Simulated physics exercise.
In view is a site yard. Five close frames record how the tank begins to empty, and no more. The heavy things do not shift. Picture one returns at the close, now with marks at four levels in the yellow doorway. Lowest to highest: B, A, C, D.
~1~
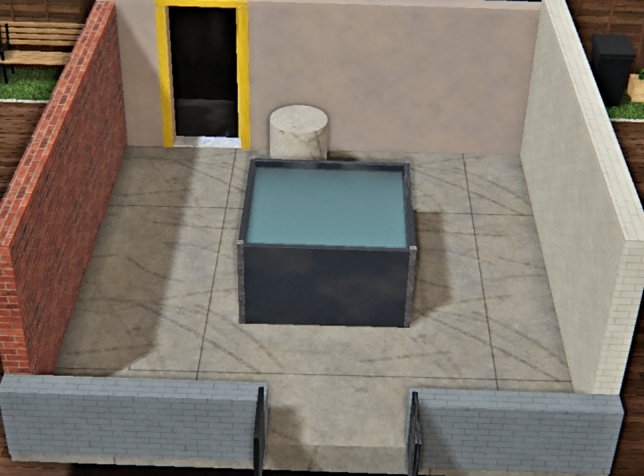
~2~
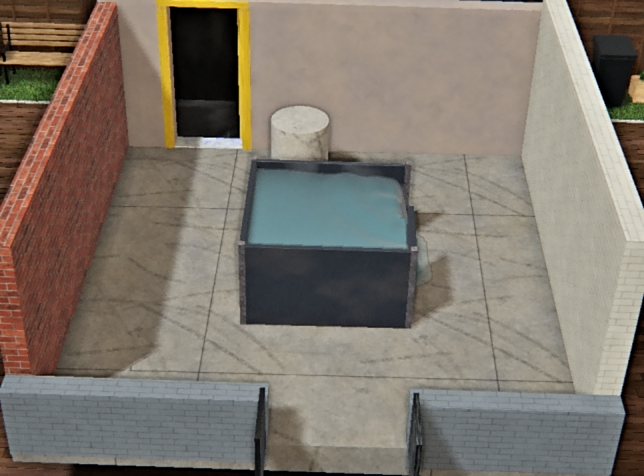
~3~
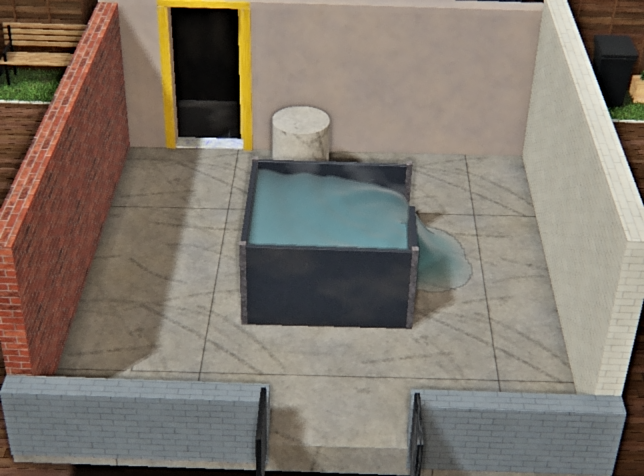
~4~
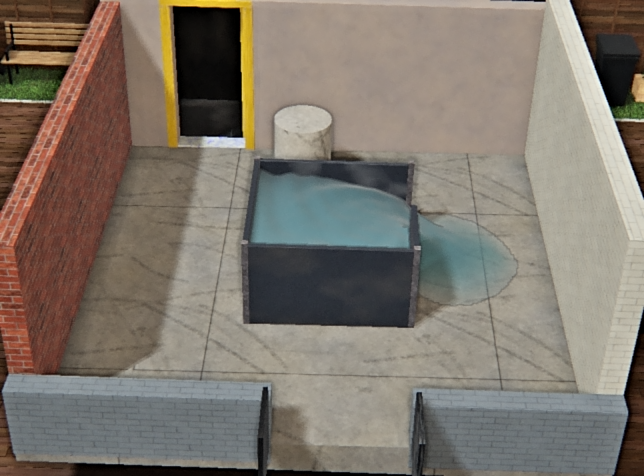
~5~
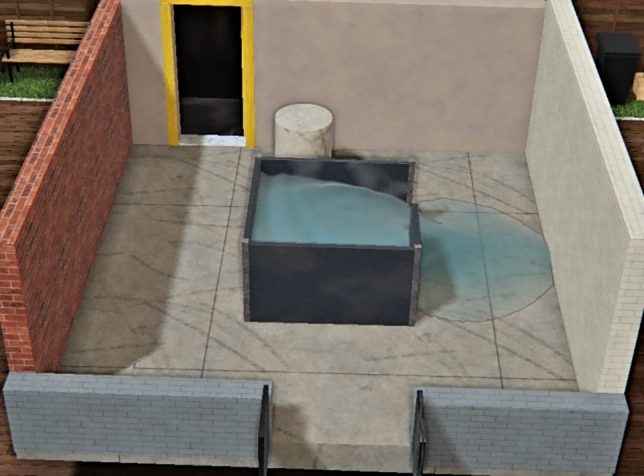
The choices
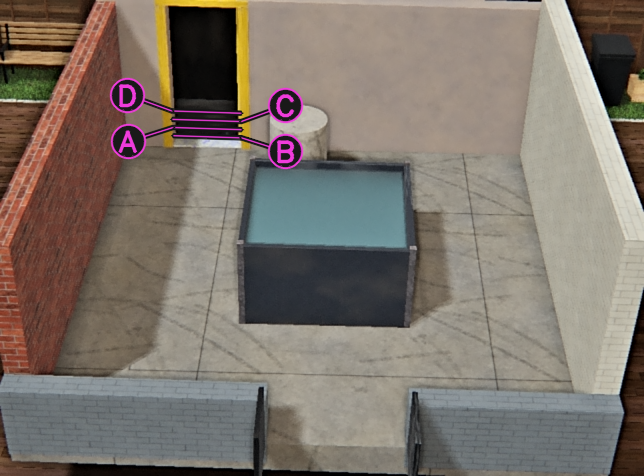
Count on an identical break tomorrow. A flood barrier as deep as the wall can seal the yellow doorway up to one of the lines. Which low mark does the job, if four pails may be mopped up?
B.
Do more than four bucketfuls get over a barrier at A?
No.
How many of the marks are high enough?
All of the four.
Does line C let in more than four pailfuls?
No.
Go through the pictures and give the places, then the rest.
Water in the tank at rest, its middle at (328, 208); foot of the yellow doorway at (207, 147); open gate at (338, 381).
Water covers 1 % of the ground, its front hidden from here.
Water covers 3 % of the ground and shows as far out as (458, 279).
Water covers 7 % of the ground and shows as far out as (511, 264).
Water covers 13 % of the ground and shows as far out as (543, 239).
On the marked copy, A at (207, 128); B at (207, 136); C at (206, 120); D at (206, 112); from the bottom up B, A, C, D.
With A, nothing gets over.
With B, nothing gets over.
With C, nothing gets over.
With D, nothing gets over.
